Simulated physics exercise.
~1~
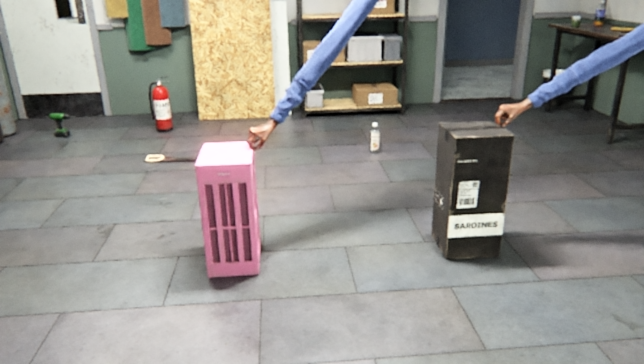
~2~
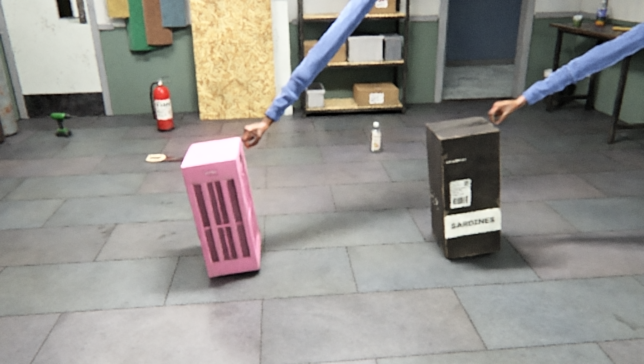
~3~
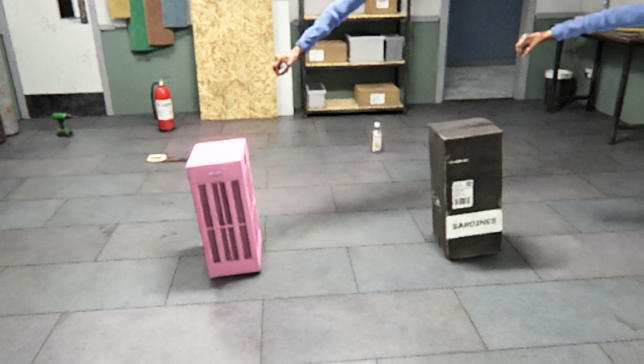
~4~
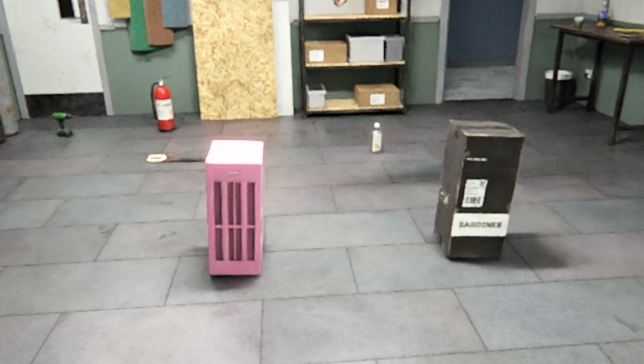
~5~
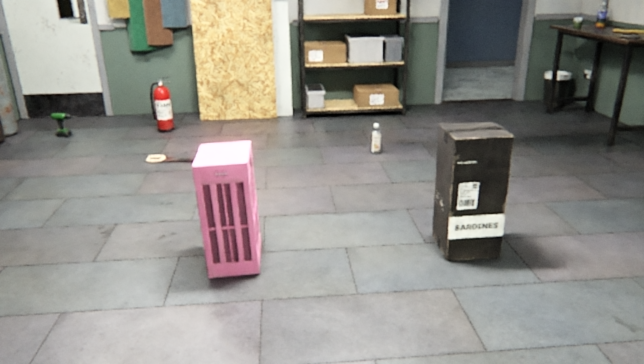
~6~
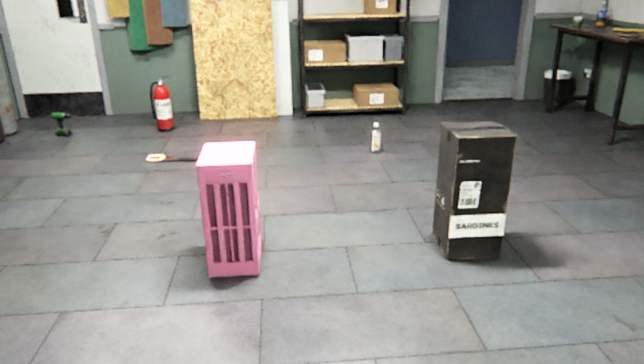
At first, two blue-sleeved arms reach in from above and the right, their hands at the tops of a pink slatted crate on the left and a tall black parcel on the right, on a grey tiled floor. Next, both objects are tipped a little to the left under the hands. The hands then let go and draw back toward the upper right. Left alone, the crate and the parcel rock slightly from side to side, and neither falls. By the end, both stand upright on their bases, with the arms gone from view.
